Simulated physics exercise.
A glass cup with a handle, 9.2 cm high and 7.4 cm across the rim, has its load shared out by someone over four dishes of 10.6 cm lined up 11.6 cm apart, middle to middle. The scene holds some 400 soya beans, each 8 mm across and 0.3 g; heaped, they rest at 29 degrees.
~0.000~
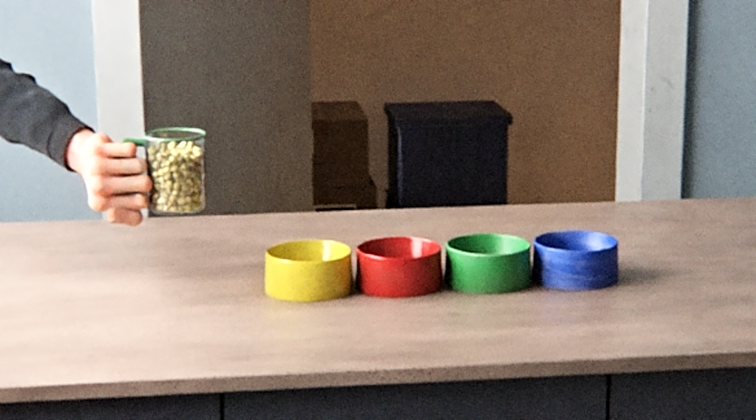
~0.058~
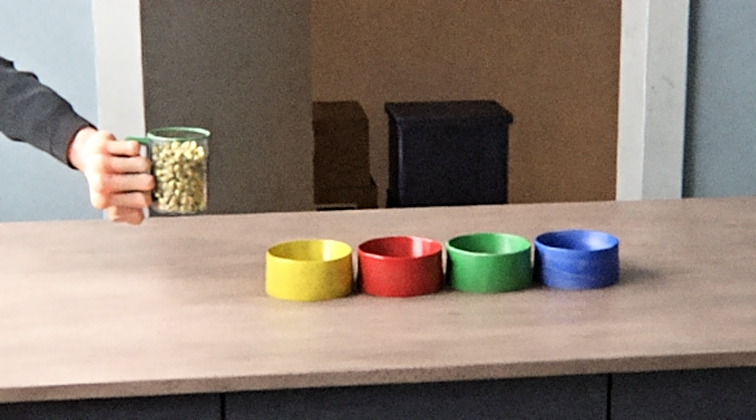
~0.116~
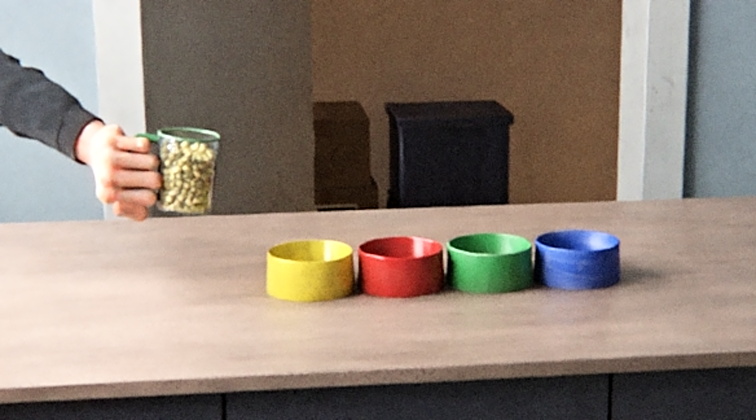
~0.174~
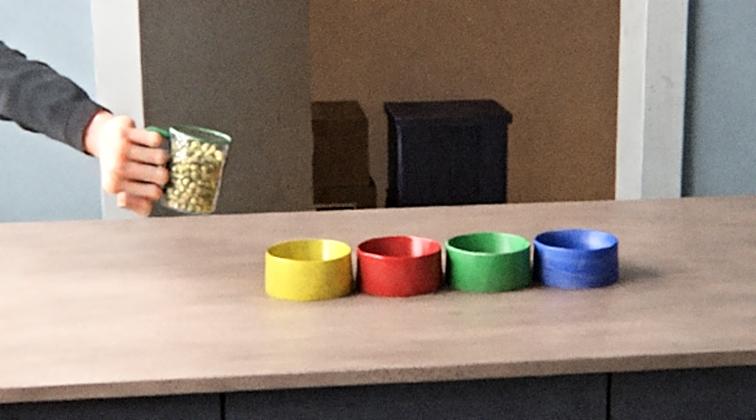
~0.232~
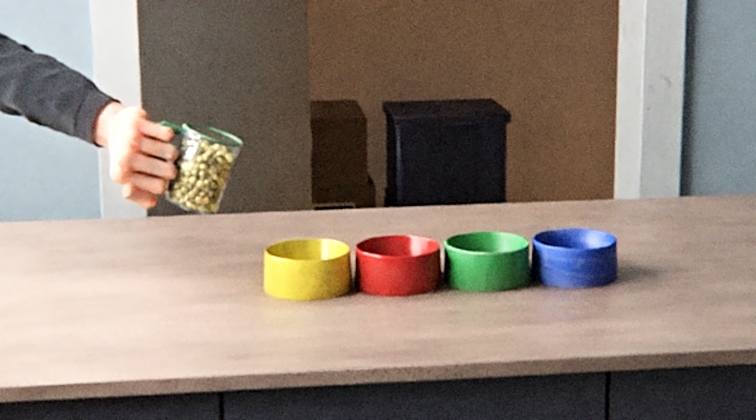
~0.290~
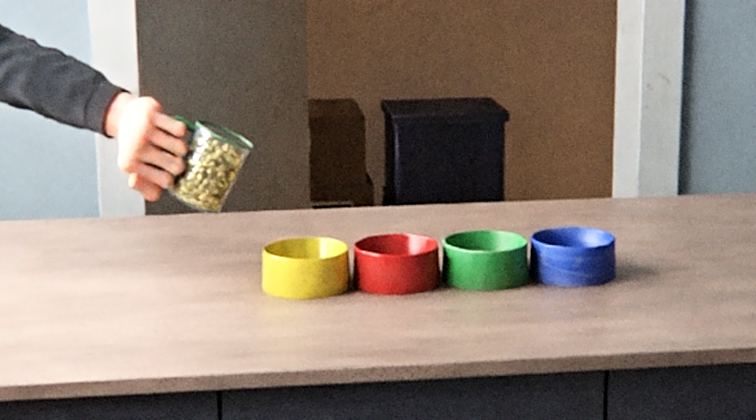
A hand in a dark sleeve holds a clear handled cup of pale soya beans at the left, above a wood-toned counter seen from the front and slightly above. Yellow, red, green and blue dishes sit in a row from left to right, with a dark bin behind. The hand moves slightly rightward, tilting the cup toward the dishes, while the camera stays nearly still.
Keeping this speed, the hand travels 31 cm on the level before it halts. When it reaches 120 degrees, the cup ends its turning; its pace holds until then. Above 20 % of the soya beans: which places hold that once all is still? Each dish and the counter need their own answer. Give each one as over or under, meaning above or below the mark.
Red dish: Over, blue dish: Under, green dish: Under, yellow dish: Under, counter: Under.
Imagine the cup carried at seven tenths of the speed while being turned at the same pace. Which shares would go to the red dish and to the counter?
Shares: Red 50, counter 10.
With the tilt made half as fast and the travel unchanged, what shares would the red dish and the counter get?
The red dish would get 0 and the counter 0.
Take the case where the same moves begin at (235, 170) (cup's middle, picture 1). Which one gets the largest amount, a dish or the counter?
Result - top receiver is green.
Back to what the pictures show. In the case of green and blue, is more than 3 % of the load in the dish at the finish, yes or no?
Green: True; blue: False.
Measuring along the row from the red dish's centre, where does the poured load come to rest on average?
Mean position: Around 3 cm toward bigger x from the centre.
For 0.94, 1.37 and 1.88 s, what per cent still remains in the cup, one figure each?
One after the other: 95, 10, 0 in a hundred.
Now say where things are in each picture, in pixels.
Cup at (176, 172), tilt 0 degrees, lip at (205, 134), moved 0.0 cm; middle of the pieces at (176, 180); yellow dish at (309, 251); red dish at (399, 248); green dish at (488, 245); blue dish at (576, 241), in the first picture.
Cup at (179, 171), tilt 2 degrees, lip at (209, 135), moved 0.3 cm; middle of the pieces at (178, 179), in the second picture.
Cup at (187, 172), tilt 6 degrees, lip at (220, 137), moved 1.1 cm; middle of the pieces at (185, 180), in the third picture.
Cup at (194, 171), tilt 13 degrees, lip at (231, 141), moved 2.2 cm; middle of the pieces at (192, 179), in the fourth picture.
Cup at (202, 170), tilt 20 degrees, lip at (242, 144), moved 3.4 cm; middle of the pieces at (199, 177), in the fifth picture.
Cup at (210, 168), tilt 26 degrees, lip at (252, 147), moved 4.5 cm; middle of the pieces at (206, 175); yellow dish at (306, 249); red dish at (396, 245); green dish at (485, 241); blue dish at (573, 238). Its pace works out near 115 degrees a second; the hand travels 20 cm a second, in the sixth picture.
Then, at 0.94 s, tilt 100 degrees; cup holds 95 %, red 5 %.
After 1.37 s, tilt 120 degrees; cup holds 10 %, red 85 %.
Then, at 1.88 s, tilt 120 degrees; cup holds 0 %, red 80 %, green 10 %.
In the end, at 2.2 s, red 80 %, blue 0 %, green 10 %, yellow 0 %, counter 5 %.
